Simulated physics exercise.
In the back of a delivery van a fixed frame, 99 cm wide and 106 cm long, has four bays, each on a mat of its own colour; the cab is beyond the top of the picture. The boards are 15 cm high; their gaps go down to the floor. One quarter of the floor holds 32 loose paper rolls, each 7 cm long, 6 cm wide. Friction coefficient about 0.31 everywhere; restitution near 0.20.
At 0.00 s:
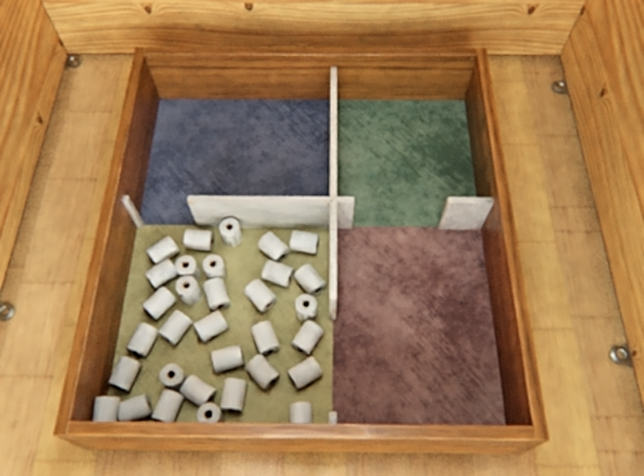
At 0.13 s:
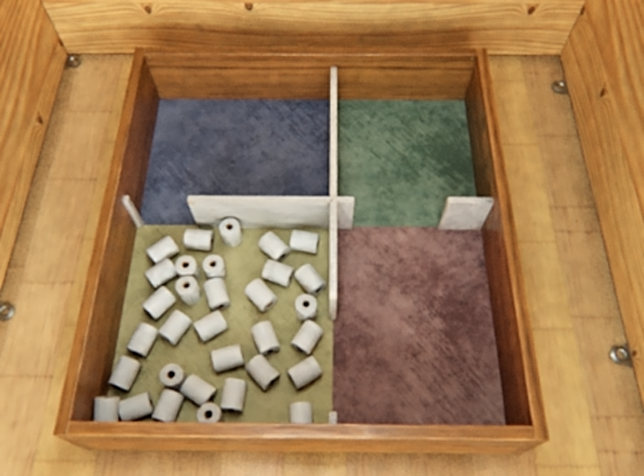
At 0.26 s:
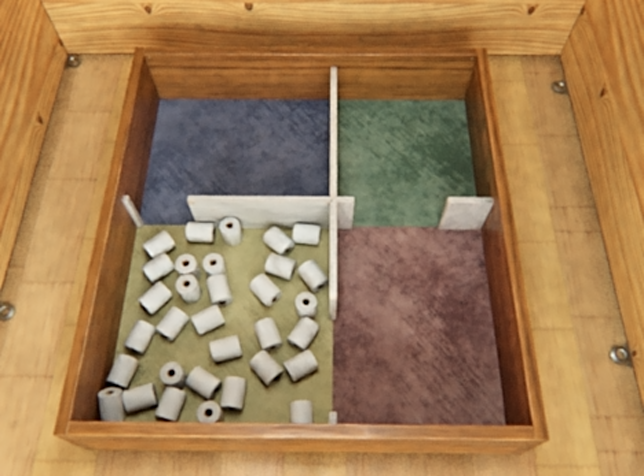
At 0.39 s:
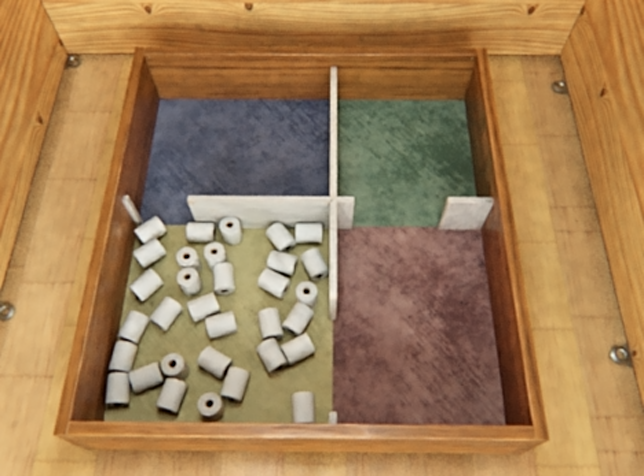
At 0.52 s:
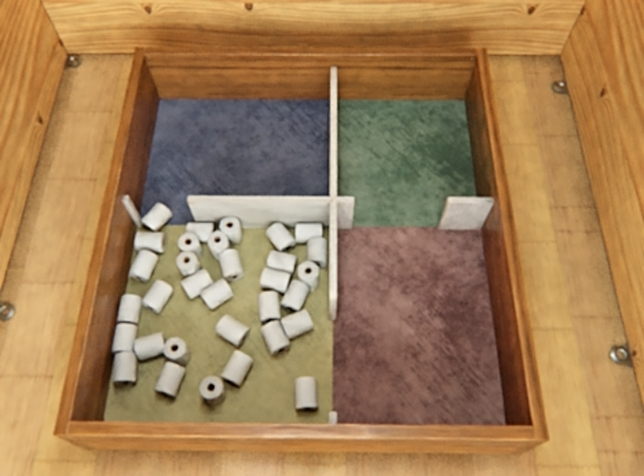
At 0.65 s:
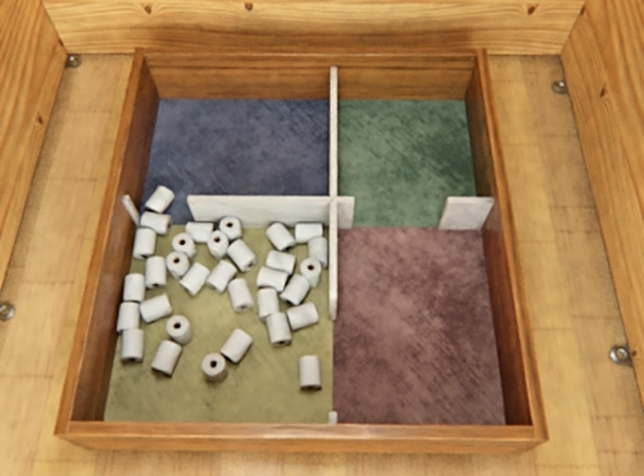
A wooden tray split into four coloured sections sat still while the small white rolls crowded on its yellow mat slid gradually upward, and one slipped through the left gap onto the blue mat.
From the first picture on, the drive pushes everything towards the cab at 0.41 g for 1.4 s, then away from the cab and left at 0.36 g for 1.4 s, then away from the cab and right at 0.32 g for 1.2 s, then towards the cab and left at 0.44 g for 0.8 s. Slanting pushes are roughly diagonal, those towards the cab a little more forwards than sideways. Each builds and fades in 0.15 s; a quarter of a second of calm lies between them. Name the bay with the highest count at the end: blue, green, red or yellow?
It is the yellow one.
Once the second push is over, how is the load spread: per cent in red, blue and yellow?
By then: Red 0, blue 20, yellow 80 per cent.
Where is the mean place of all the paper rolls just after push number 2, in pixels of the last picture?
Around (169, 304).
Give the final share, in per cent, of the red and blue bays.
About: Red 0, blue 20 per cent.
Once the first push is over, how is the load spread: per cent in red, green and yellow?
Red 0, green 0, yellow 80 per cent.
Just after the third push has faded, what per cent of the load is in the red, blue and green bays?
Red 10, blue 10, green 0 per cent.
After push 1 (1.64 s), 6 in the blue bay and 26 in the yellow bay.
After push 2 (3.29 s), 6 in the blue bay and 26 in the yellow bay.
After push 3 (4.74 s), 2 in the red bay, 4 in the blue bay and 26 in the yellow bay.
After push 4 (5.79 s), 8 in the blue bay and 24 in the yellow bay.
Final count (at 6.32 s), 8 in the blue bay and 24 in the yellow bay.
